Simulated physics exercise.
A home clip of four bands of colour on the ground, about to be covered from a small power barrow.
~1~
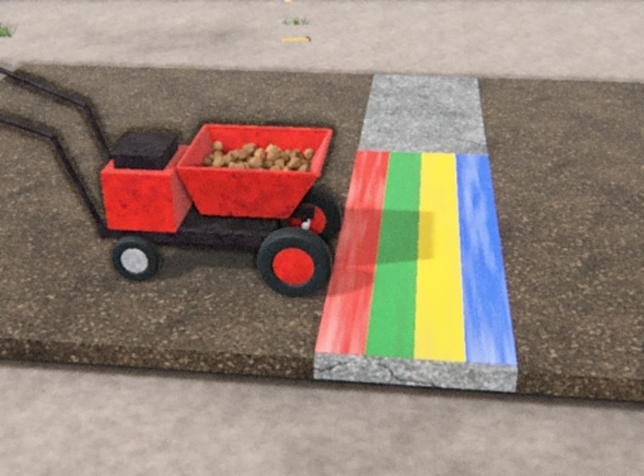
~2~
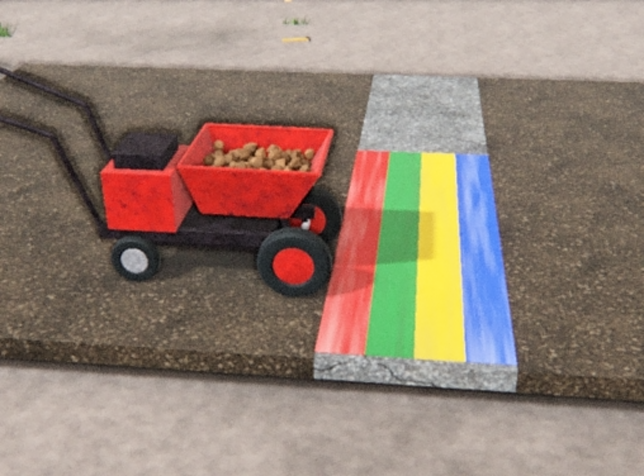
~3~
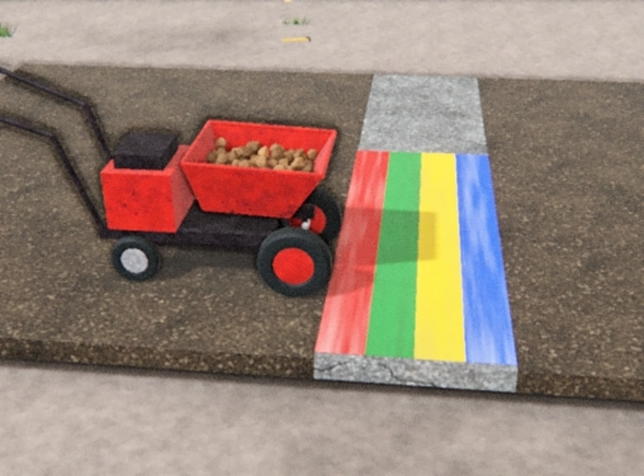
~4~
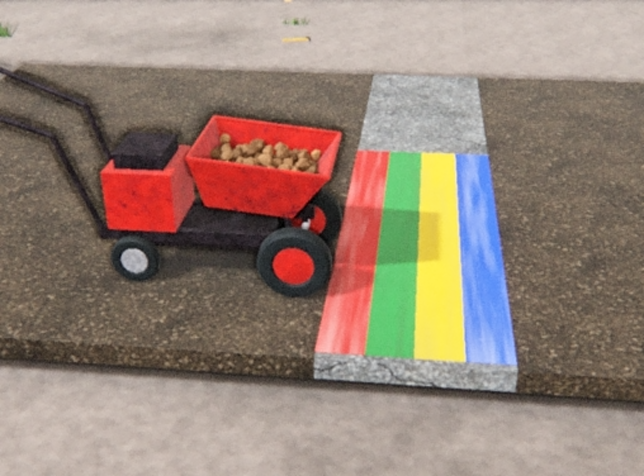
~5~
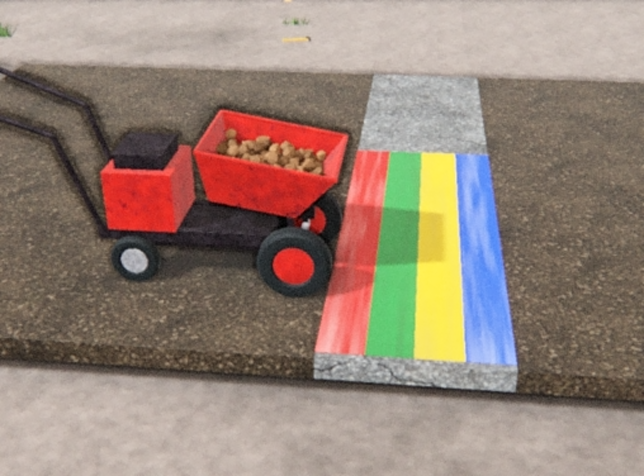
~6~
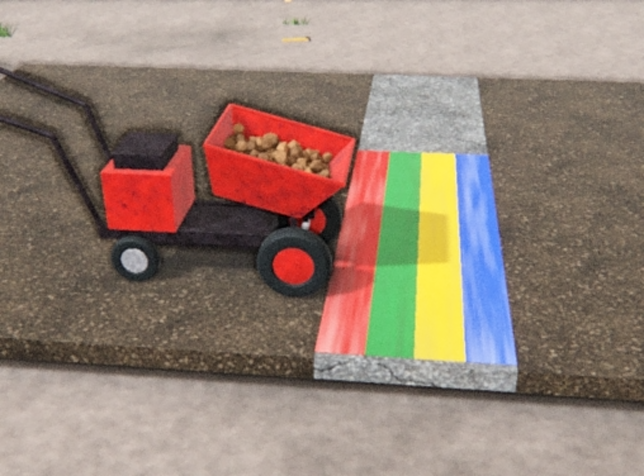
A small red and black power barrow stands at the left on a strip of brown, gritty ground, seen from the side and slightly above. Its red skip holds brown clods, and to its right four bands of red, green, yellow and blue cross a pale grey slab. The skip starts level, then slowly tilts forward to the right while the wheels and camera stay still.
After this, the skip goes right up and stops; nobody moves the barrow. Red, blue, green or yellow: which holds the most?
Most covered: The yellow band.
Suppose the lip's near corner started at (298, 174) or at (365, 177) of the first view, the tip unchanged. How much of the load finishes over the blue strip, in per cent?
The first gives 10 %, the second 50 %.
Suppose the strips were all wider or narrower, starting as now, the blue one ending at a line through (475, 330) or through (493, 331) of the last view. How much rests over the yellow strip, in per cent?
The first gives 40 %, the second 40 %.
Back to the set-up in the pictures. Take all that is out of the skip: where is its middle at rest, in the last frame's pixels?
At about (437, 272).
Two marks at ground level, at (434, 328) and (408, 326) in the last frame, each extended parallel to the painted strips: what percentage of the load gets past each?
First some 50, then 80 per cent.
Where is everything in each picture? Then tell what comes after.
In the first picture, lip of the skip at (317, 174), level; top of the load at (256, 162), clay clods; red strip at (346, 319); green strip at (392, 322); yellow strip at (440, 325); blue strip at (488, 328).
In the second picture, lip of the skip at (318, 175), level; top of the load at (257, 162).
In the third picture, lip of the skip at (322, 176), tipped barely; top of the load at (260, 160).
In the fourth picture, lip of the skip at (328, 178), tipped a little; top of the load at (253, 164).
In the fifth picture, lip of the skip at (335, 181), tipped a little; top of the load at (248, 160).
In the sixth picture, lip of the skip at (343, 185), tipped clearly; top of the load at (255, 146); red strip at (346, 319); green strip at (392, 322); yellow strip at (440, 325); blue strip at (488, 328).
Soon after the last picture, skip tipped steeply; all in the skip.
A little later, skip tipped steeply; nearly all in the skip; a small part over the green strip; a stray few over the yellow strip.
Later still, skip tipped right over; about a third in the skip; a small part over the green strip; about a third over the yellow strip; a small part over the blue strip; a stray few off the paint.
By the end, skip tipped right over; a stray few over the red strip; about a quarter over the green strip; about half over the yellow strip; about a quarter over the blue strip; a small part off the paint.
